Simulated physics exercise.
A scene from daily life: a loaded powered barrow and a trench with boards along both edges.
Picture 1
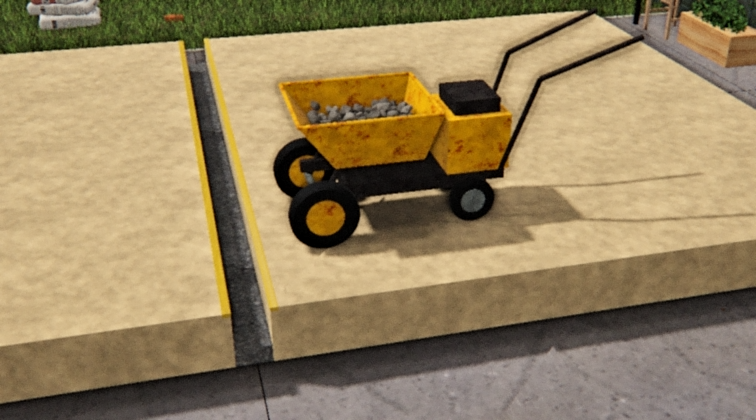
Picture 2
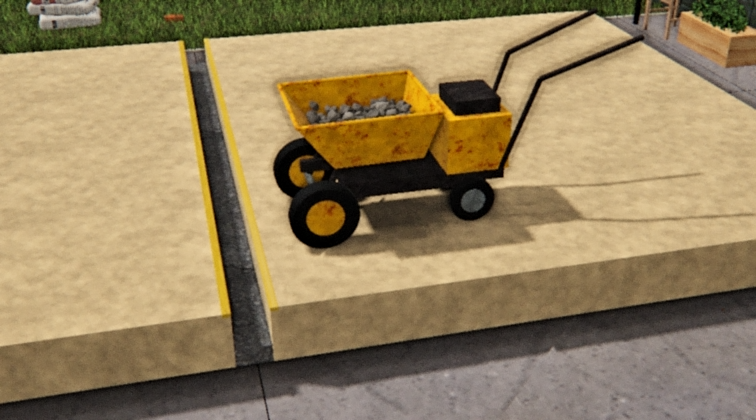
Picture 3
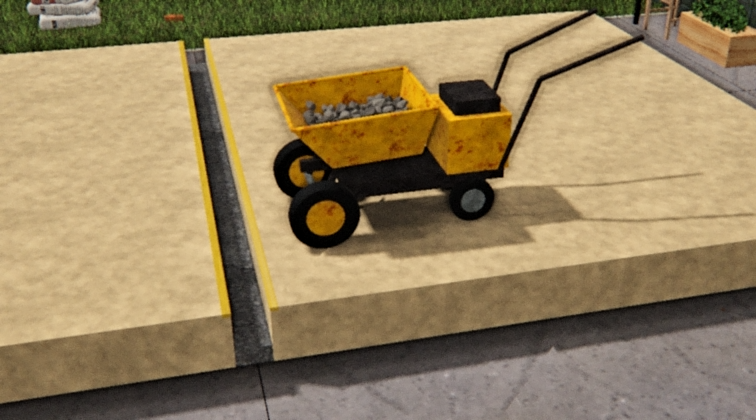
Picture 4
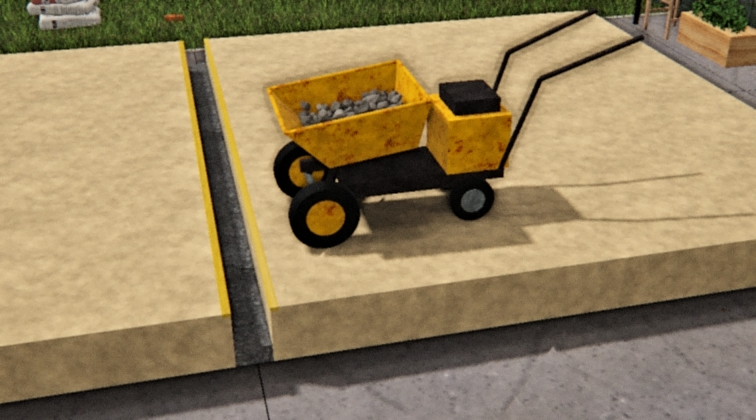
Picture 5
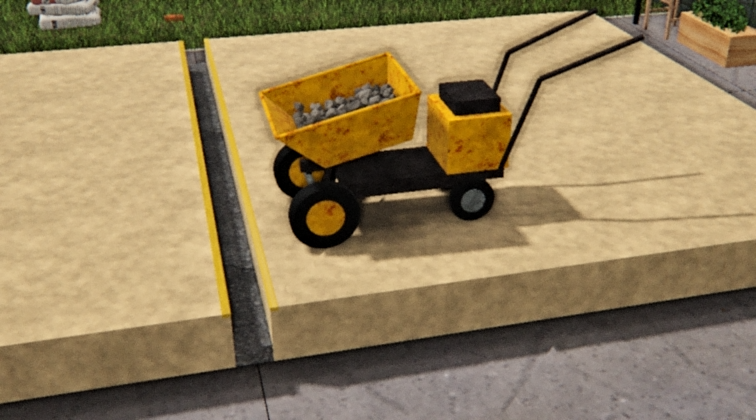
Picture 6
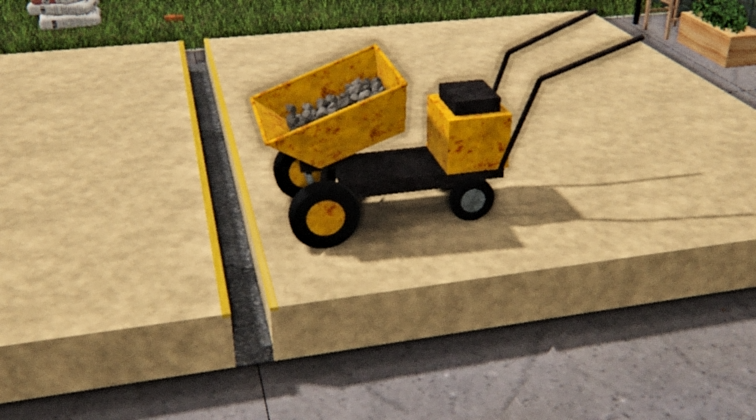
The yellow skip of broken stones tilts gradually toward the left on a stationary barrow.
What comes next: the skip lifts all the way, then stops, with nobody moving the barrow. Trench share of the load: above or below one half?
Trench misses most.
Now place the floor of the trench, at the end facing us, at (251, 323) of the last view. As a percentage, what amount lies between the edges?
The share would be around 10 in a hundred.
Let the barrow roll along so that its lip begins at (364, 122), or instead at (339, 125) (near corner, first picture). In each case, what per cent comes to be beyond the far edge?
The first spot gives roughly 0 %; the second gives roughly 10 %.
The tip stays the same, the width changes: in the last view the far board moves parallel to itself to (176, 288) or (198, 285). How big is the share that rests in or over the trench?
The share would be 90 % first and 60 % second.
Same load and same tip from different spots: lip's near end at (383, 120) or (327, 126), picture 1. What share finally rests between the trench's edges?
From the first spot you get 50 percent, and from the second 70 percent.
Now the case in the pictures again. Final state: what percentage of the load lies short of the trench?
Result: Close to 0 %.
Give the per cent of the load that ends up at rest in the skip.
Close to 0 per cent, give or take.
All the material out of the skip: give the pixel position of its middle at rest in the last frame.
The centre comes to rest near (185, 232).
Soon after the last picture, skip tipped steeply; all in the skip.
A little later, skip tipped right over; most in the skip; about a quarter beyond it.
Later still, skip tipped right over; a small part in the skip; a small part in or heaped over the trench; most beyond it.
By the end, skip tipped right over; a stray few in the skip; a small part in or heaped over the trench; most beyond it.
